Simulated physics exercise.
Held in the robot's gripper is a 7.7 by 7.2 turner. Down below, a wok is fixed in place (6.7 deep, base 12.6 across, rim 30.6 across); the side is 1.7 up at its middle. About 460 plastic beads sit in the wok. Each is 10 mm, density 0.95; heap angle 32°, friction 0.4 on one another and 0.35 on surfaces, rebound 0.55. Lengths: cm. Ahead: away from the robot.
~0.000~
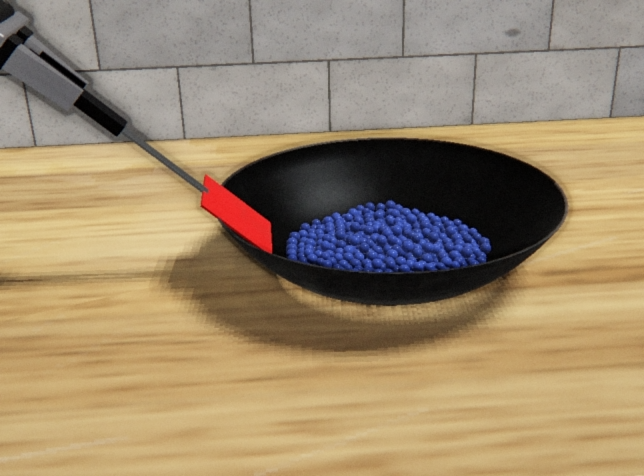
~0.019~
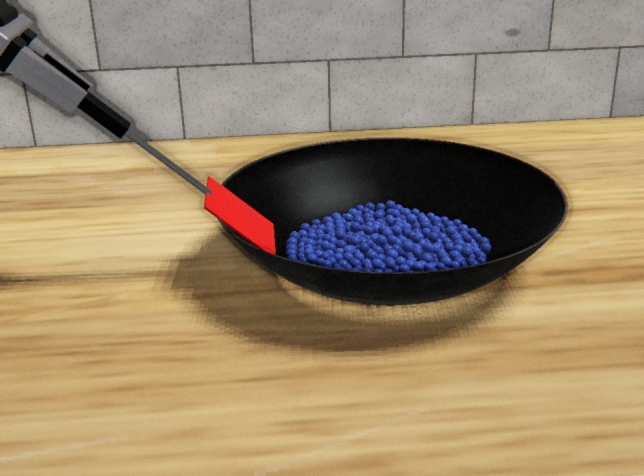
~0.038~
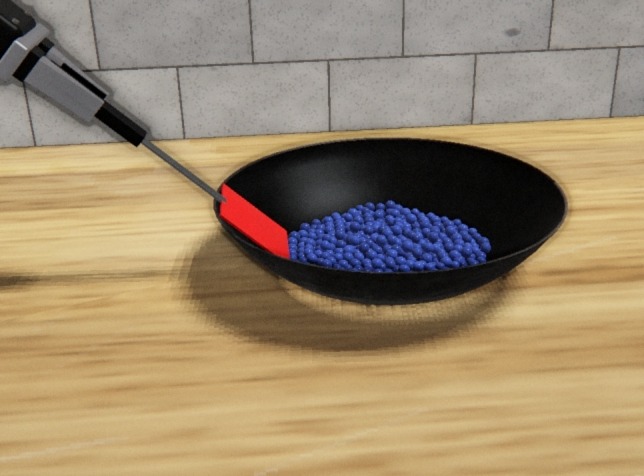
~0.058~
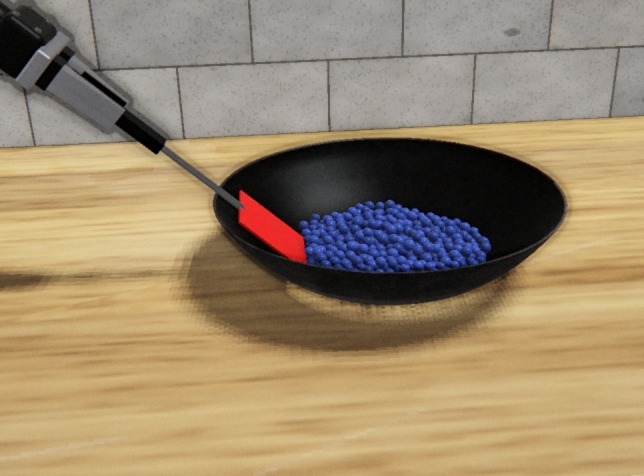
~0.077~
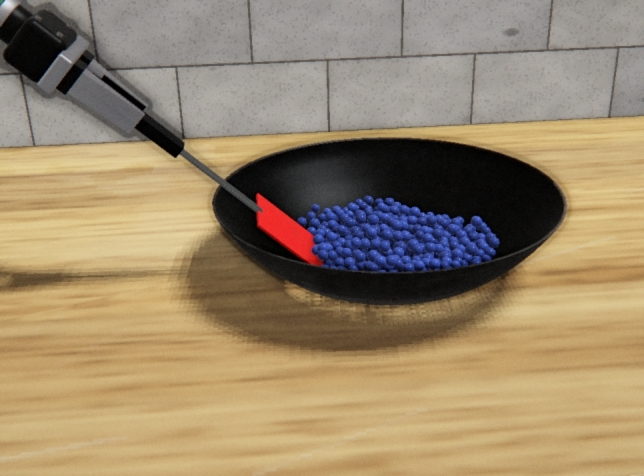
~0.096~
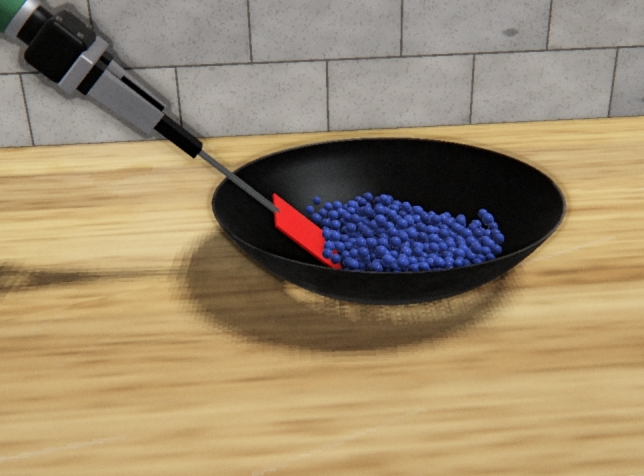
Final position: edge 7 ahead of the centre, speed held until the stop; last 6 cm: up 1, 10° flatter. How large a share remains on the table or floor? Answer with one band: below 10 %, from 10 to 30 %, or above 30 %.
Below 10 %.
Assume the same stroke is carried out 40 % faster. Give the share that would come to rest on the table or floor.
I'd reckon close to 0 per cent.
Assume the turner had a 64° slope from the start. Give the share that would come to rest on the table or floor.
Roughly 0 per cent.
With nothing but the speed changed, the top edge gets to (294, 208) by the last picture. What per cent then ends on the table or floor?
Roughly 0 per cent.
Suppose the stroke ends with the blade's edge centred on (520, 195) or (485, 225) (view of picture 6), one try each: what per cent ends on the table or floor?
About 25 and 0 per cent.
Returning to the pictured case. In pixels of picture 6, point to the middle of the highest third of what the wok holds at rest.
Roughly at (486, 227).
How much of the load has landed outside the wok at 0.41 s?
0 %.
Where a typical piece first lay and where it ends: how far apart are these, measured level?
It comes out at about 4 cm.
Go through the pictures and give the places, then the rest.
The first picture shows turner top edge at (203, 189), sloping 43°; upper third of the load around (387, 243), from x 290 to 485, top at y 205; 462 in the wok.
The second picture shows turner top edge at (206, 191), sloping 43°; upper third of the load around (387, 243), from x 290 to 485, top at y 205.
The third picture shows turner top edge at (221, 199), sloping 43°; upper third of the load around (386, 243), from x 290 to 485, top at y 205.
The fourth picture shows turner top edge at (240, 206), sloping 43°; upper third of the load around (379, 241), from x 305 to 485, top at y 205.
The fifth picture shows turner top edge at (257, 209), sloping 43°; upper third of the load around (382, 236), from x 300 to 495, top at y 200.
The sixth picture shows turner top edge at (275, 209), sloping 43°; upper third of the load around (386, 234), from x 300 to 500, top at y 200; 462 in the wok.
By 0.14 s, sloping 43°, highest piece 8 above the table; 462 in the wok.
By 0.19 s, sloping 39°, highest piece 8 above the table; 462 in the wok.
By 0.41 s, sloping 33°, highest piece 6 above the table; 462 in the wok.
By 1.46 s, sloping 33°, highest piece 5 above the table; 462 in the wok.
Final count, 462 in the wok. That is 0 % on the table or floor.
